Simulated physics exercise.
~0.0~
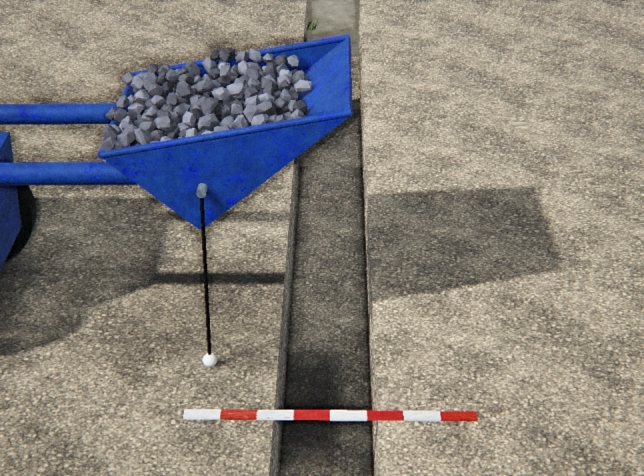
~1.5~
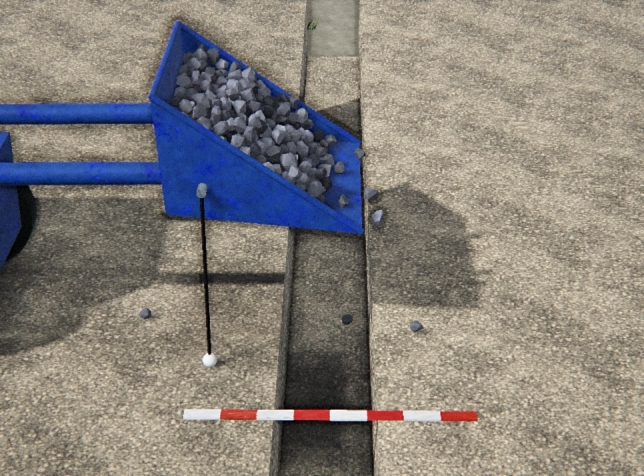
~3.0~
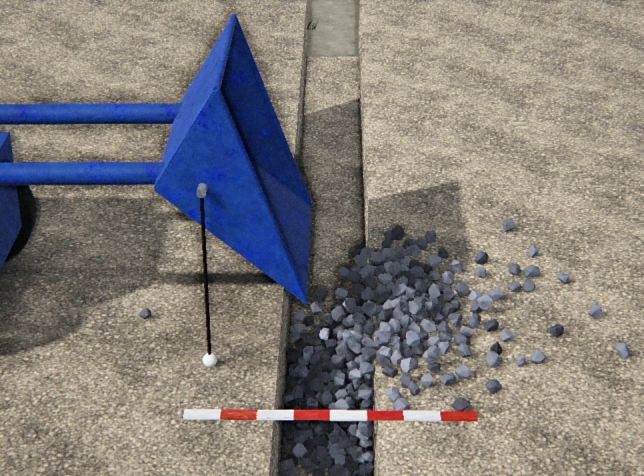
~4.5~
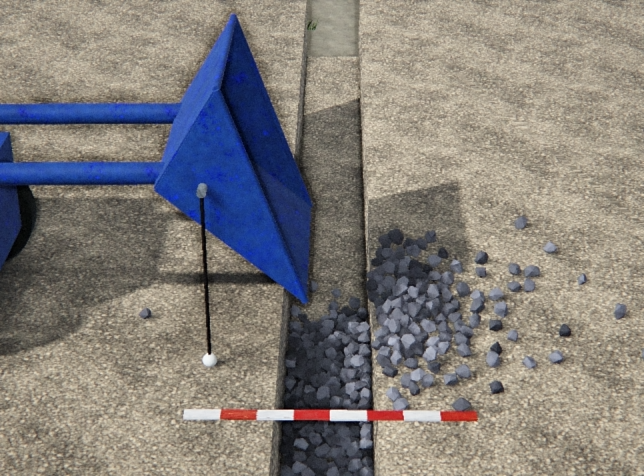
A blue loader bucket heaped with grey crushed stones juts in from the left on two blue arms, seen from above over pale gravelly ground on a building site. A dark, straight-sided trench runs beside it, with a red and white striped staff lying across and a black rod ending in a white ball hanging below the bucket's hinge. The bucket tips down to the right, and a few stones tumble out before the rest pour after them. Most settle in the trench, while others spread over the ground on its right, and the emptied bucket stays steeply tilted.
